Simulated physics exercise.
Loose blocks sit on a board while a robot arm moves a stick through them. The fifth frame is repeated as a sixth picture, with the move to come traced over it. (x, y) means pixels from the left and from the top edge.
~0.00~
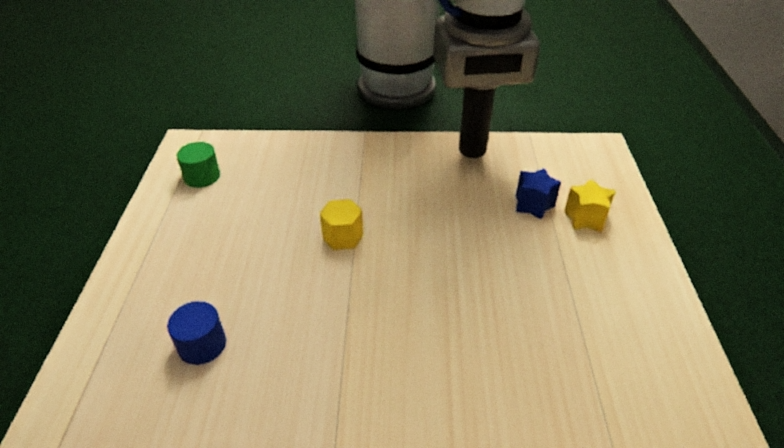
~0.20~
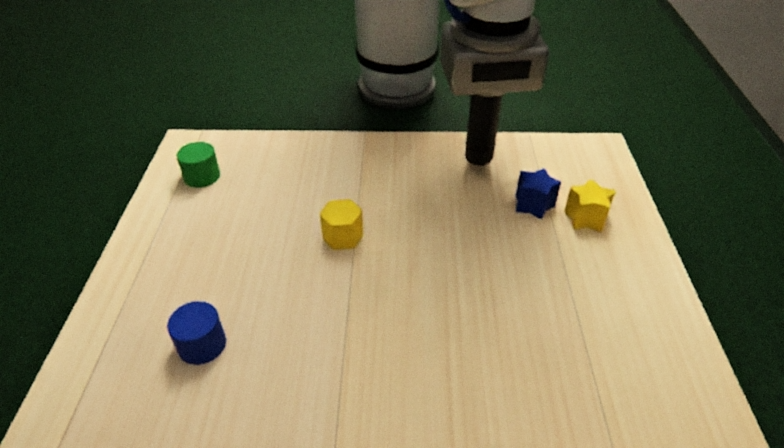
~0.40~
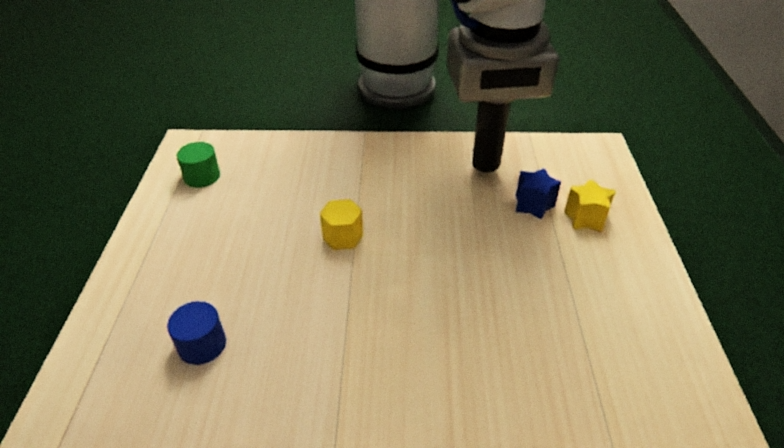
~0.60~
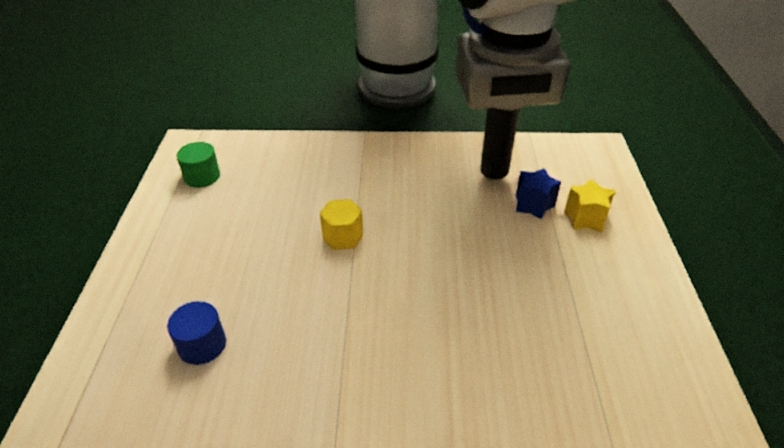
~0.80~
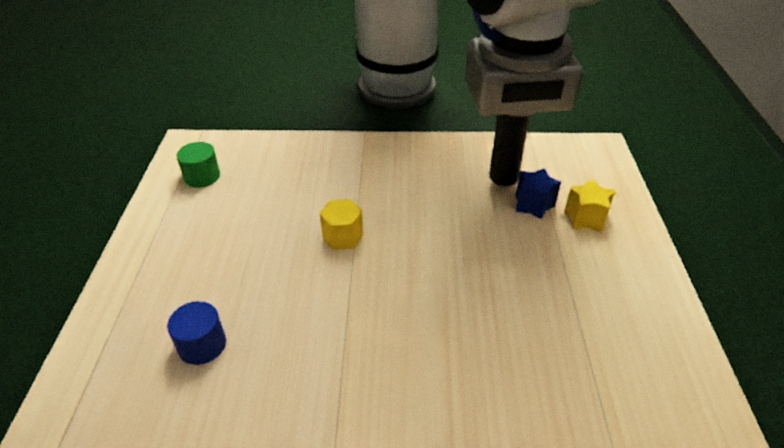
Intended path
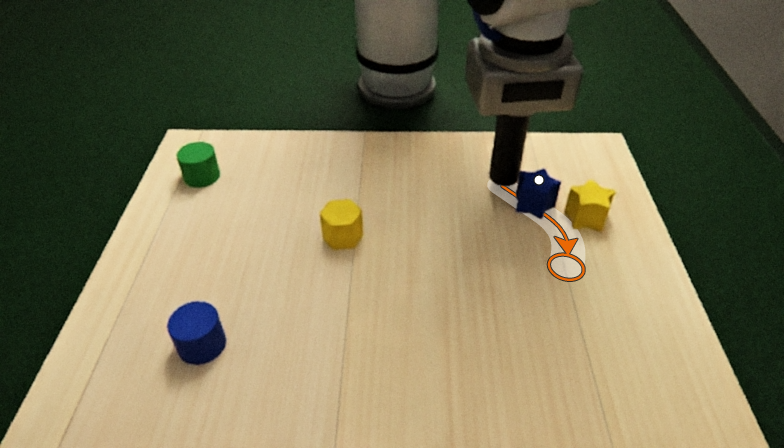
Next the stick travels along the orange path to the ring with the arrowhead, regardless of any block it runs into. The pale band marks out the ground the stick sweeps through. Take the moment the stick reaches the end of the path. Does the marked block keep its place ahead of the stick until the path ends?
I believe not.
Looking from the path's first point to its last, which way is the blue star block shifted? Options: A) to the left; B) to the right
My pick is A.
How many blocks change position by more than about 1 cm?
I'm going with two.
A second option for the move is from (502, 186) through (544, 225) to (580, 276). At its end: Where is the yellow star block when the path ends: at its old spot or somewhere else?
From what I can tell, it won't keep its place.
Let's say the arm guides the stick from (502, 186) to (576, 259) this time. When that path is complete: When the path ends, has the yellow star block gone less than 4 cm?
Final answer: Yes.
The drawn path runs from (502, 186) over (534, 208) and (564, 234) to (566, 267); the dot is on the blue star block.
On the path given first. One third of the way, stick at (536, 199); blue star block at (572, 194), turned 40° anticlockwise; yellow star block at (610, 196).
Two thirds of the way, stick at (566, 226); blue star block at (605, 212), turned 75° anticlockwise; yellow star block at (635, 201), turned 20° anticlockwise.
At the end, stick at (569, 259); blue star block at (607, 215), turned 85° anticlockwise; yellow star block at (635, 201), turned 25° anticlockwise.
